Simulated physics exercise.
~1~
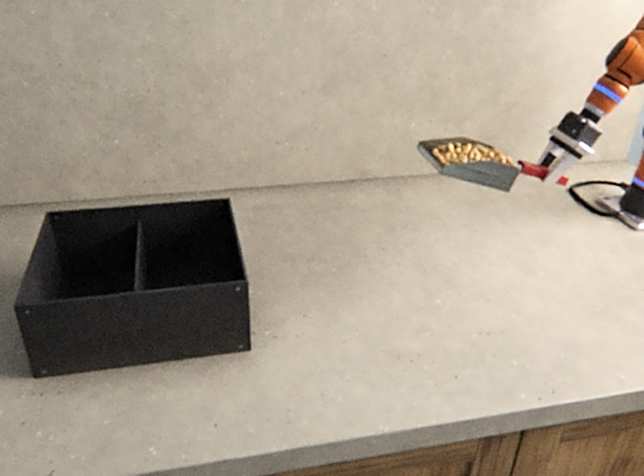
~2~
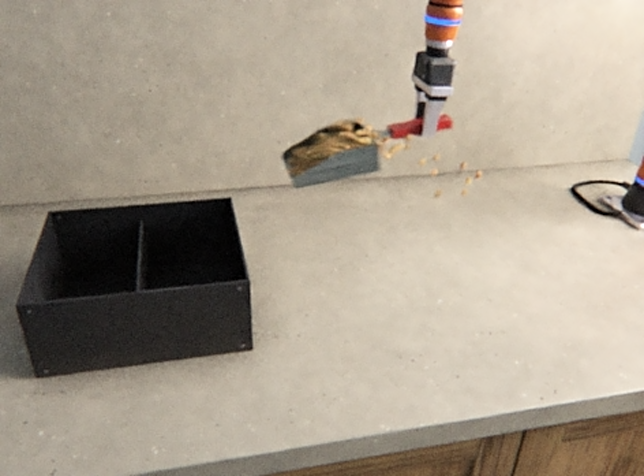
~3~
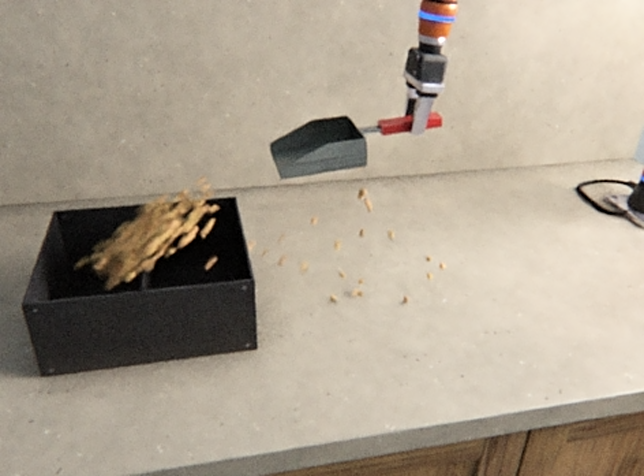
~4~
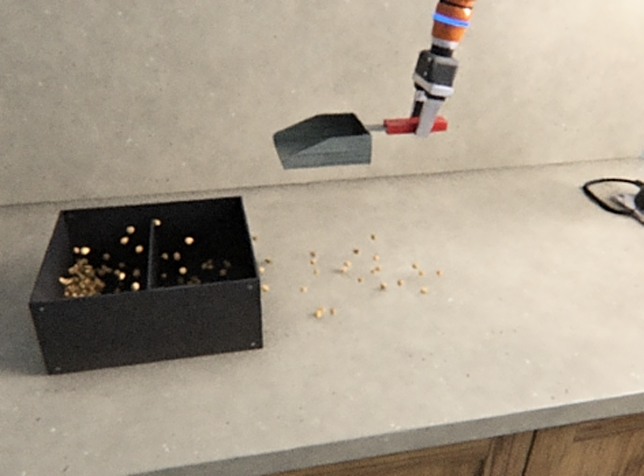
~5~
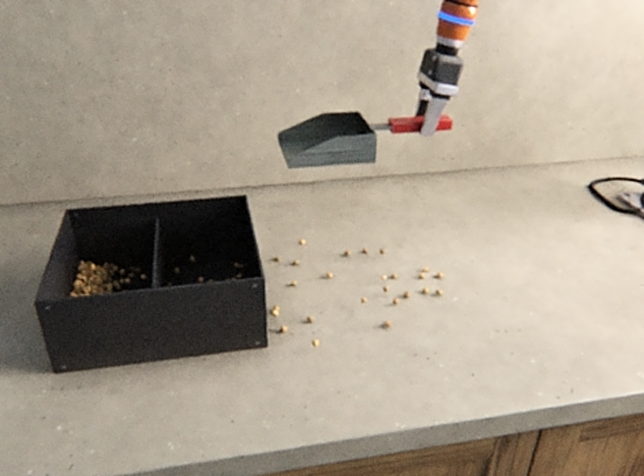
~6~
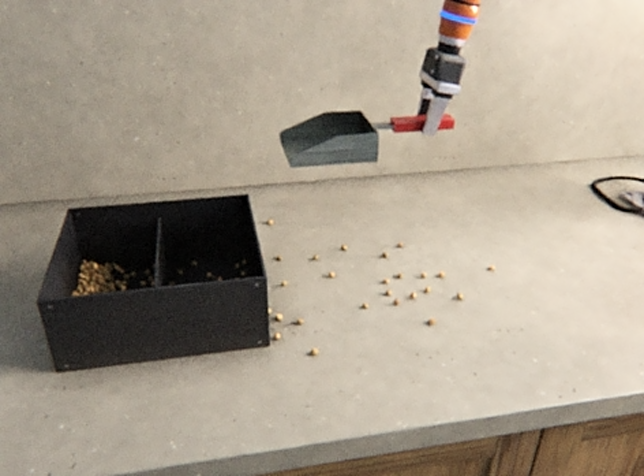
A robot arm swings a grey scoop of dried chickpeas left and stops, flinging the load into a black divided bin on the counter. Most settle in the left part, fewer in the right, and some lie scattered on the counter as the emptied scoop hangs still.
